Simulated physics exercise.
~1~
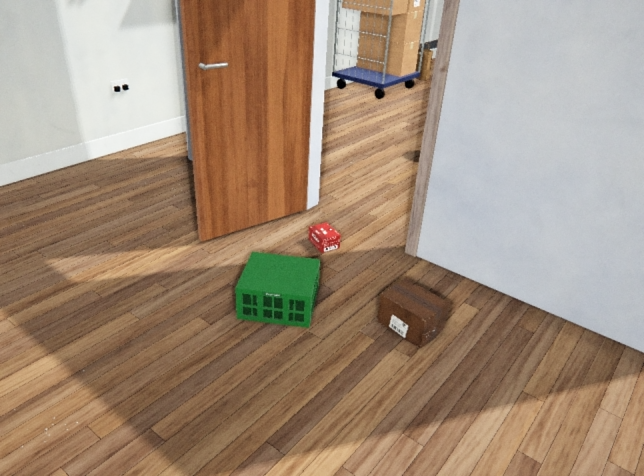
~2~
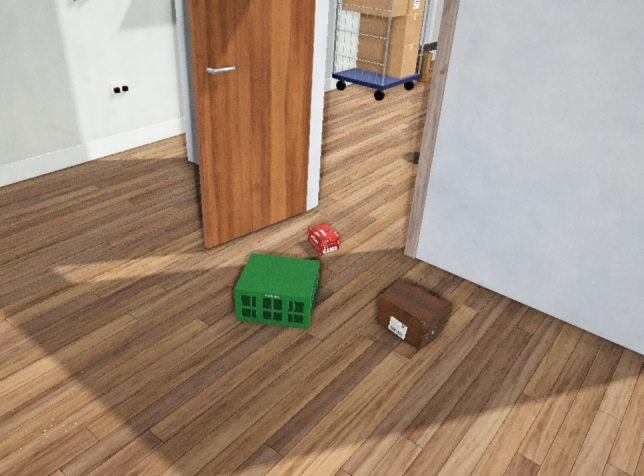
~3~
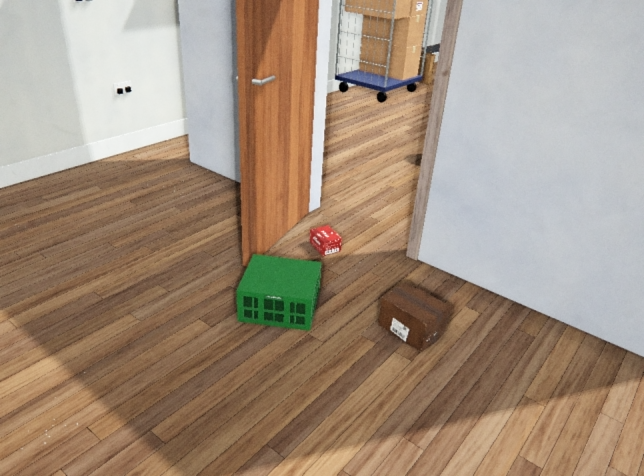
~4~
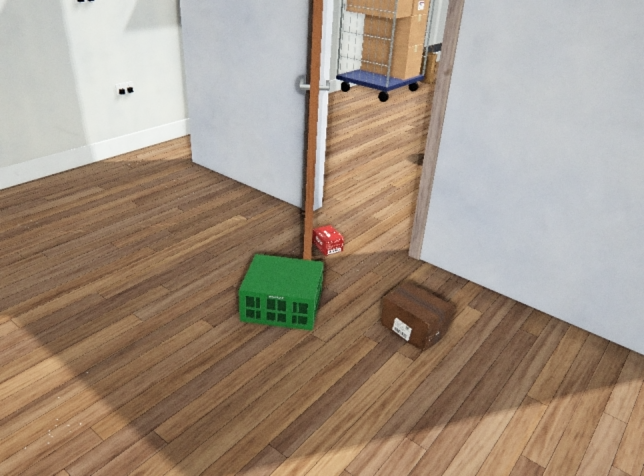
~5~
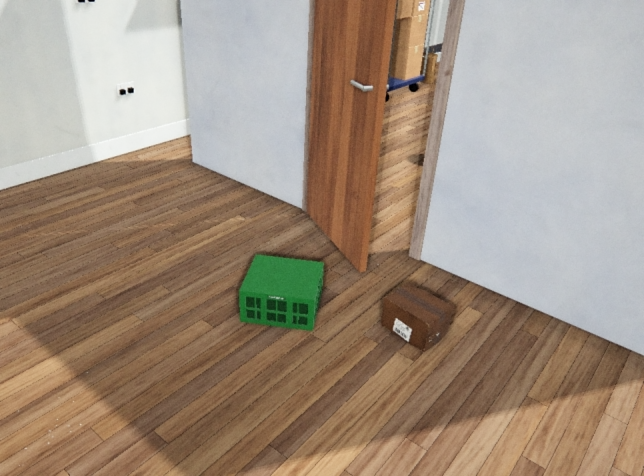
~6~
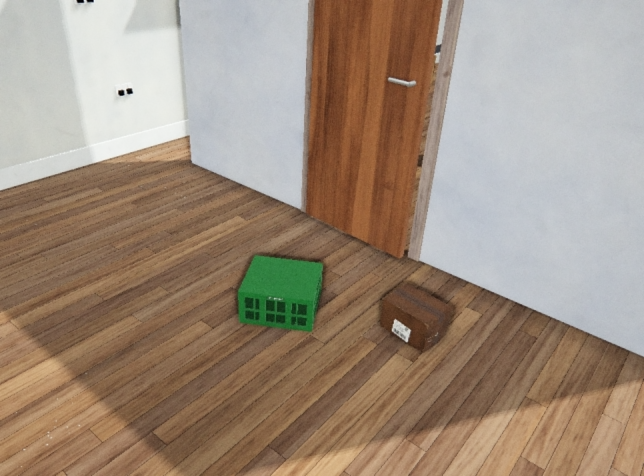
A wooden door swung from wide open towards its frame, passing behind a green crate and brown parcel that stayed put and hiding a small red box near the doorway, until it was almost shut with just a narrow gap left at the right.
